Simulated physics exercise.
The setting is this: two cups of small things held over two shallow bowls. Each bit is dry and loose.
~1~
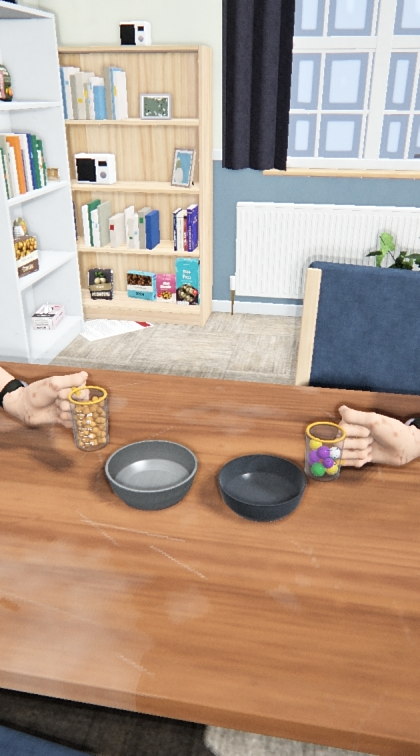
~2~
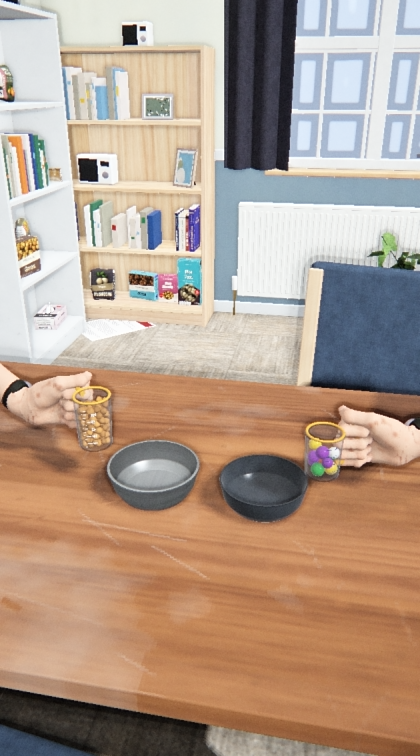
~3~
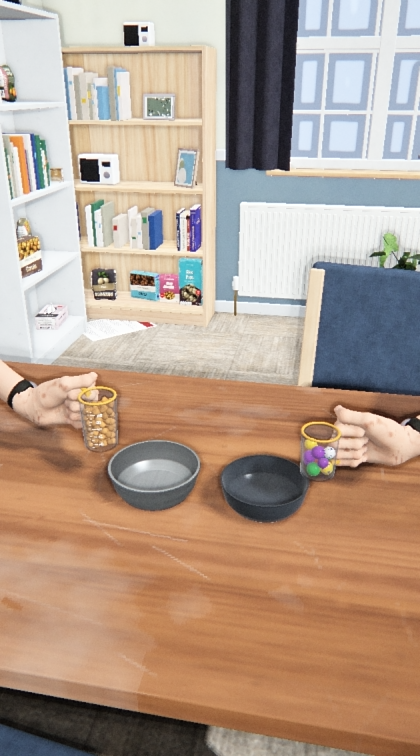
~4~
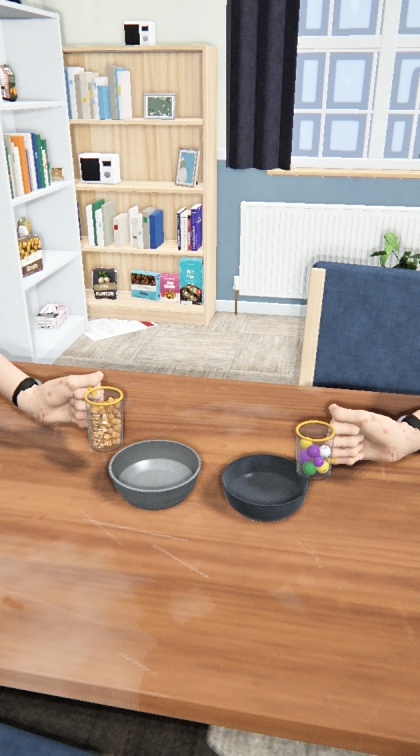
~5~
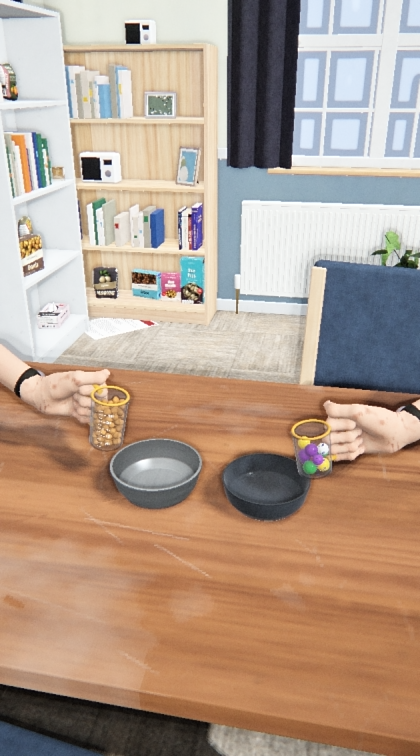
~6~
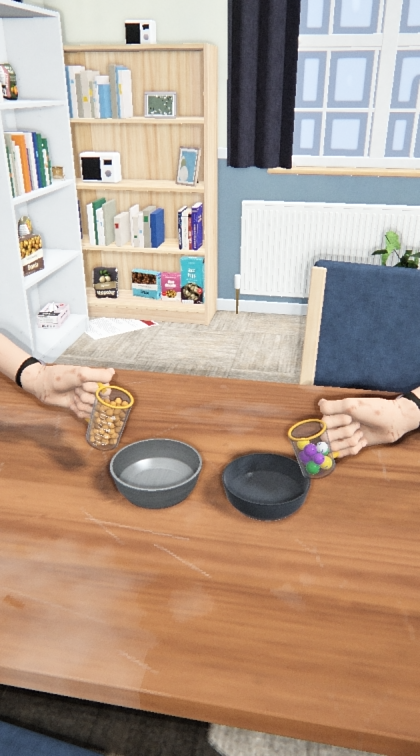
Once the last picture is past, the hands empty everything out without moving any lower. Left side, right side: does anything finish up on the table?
Left dish: No, right dish: No.
Then, 0.39 s after the last picture, left, all still in the cup; right, all still in the cup.
Then, 0.80 s after the last picture, left, all still in the cup; right, all still in the cup.
Then, 1.29 s after the last picture, left, about a quarter still in the cup, most in the dish, a small part in the air; right, all in the dish.
At rest, left, all in the dish, none outside the dish; right, all in the dish, none outside the dish.
